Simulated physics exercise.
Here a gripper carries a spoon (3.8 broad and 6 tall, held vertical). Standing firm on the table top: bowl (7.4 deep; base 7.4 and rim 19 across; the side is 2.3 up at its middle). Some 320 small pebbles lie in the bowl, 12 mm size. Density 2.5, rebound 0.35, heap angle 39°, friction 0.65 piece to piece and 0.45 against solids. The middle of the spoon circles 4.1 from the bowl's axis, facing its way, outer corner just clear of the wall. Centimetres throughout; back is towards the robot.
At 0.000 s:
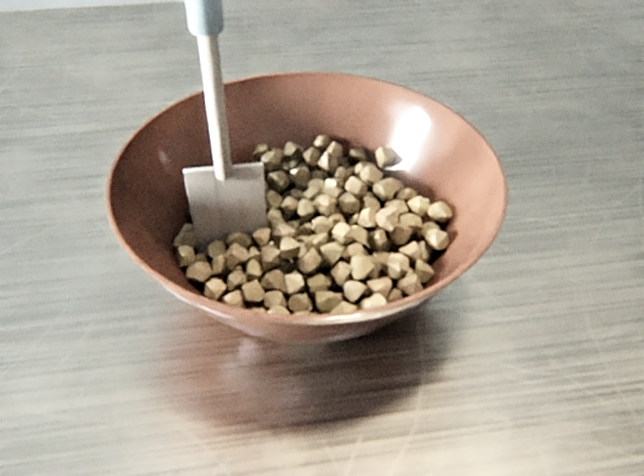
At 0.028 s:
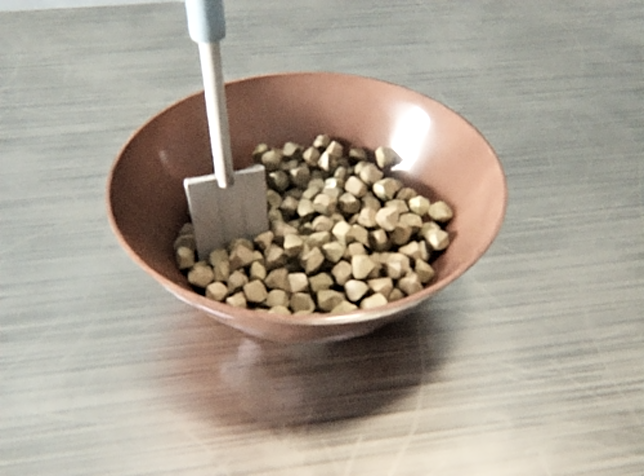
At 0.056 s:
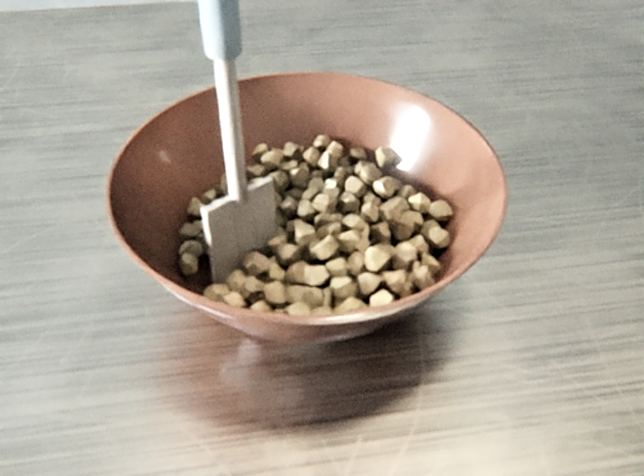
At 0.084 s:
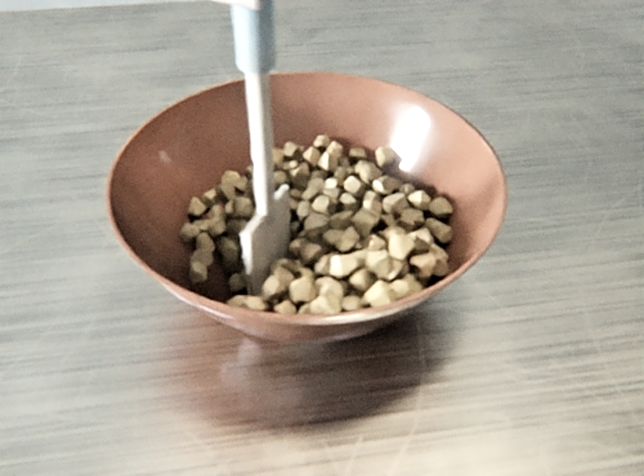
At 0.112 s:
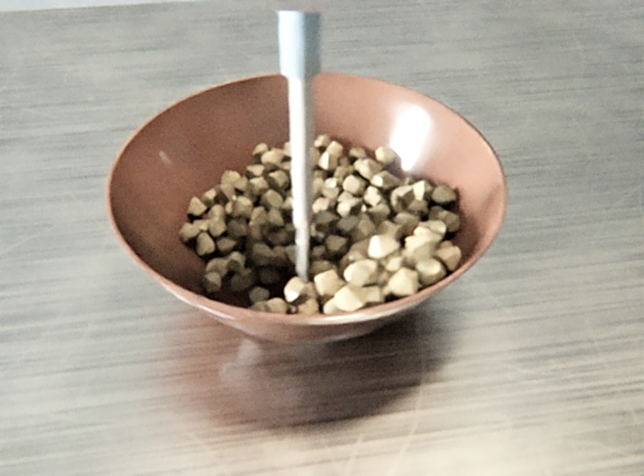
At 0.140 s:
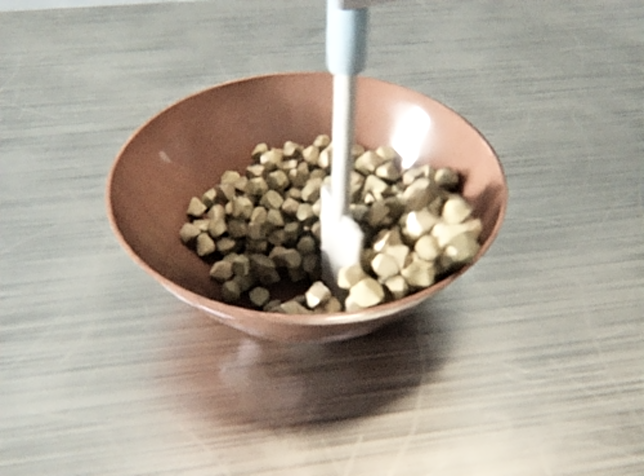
Spatula-like tool held upright sweeping along the near side of a brown bowl, pushing tan pebbles from left to right.
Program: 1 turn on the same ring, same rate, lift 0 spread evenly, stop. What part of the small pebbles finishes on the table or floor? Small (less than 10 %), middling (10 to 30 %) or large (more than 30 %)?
On the table or floor the share is middling, 10 to 30 %.
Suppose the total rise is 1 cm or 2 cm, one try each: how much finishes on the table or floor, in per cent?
Some 15 and 15 per cent.
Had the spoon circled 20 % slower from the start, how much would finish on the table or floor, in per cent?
Then about 10 per cent.
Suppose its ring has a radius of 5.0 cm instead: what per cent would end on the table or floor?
In that case some 20 per cent.
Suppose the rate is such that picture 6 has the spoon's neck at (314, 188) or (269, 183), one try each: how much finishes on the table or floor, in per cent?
Some 15 and 5 per cent.
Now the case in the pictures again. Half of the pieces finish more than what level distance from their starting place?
About 8 cm.
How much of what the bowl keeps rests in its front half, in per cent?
About 65 per cent.
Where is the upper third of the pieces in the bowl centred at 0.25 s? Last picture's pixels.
Around (380, 133).
After 0.25 s, 199° round, highest piece 10 above the table; 306 in the bowl, 11 in flight or on the tool.
After 0.36 s, 295° round, highest piece 10 above the table; 287 in the bowl, 13 on the table or floor, 17 in flight or on the tool.
After 0.62 s, 0° round, highest piece 7 above the table; 274 in the bowl, 43 on the table or floor.
After 1.32 s, 0° round, highest piece 7 above the table; 274 in the bowl, 43 on the table or floor.
In the end, 274 in the bowl, 43 on the table or floor. That is 14 % on the table or floor.
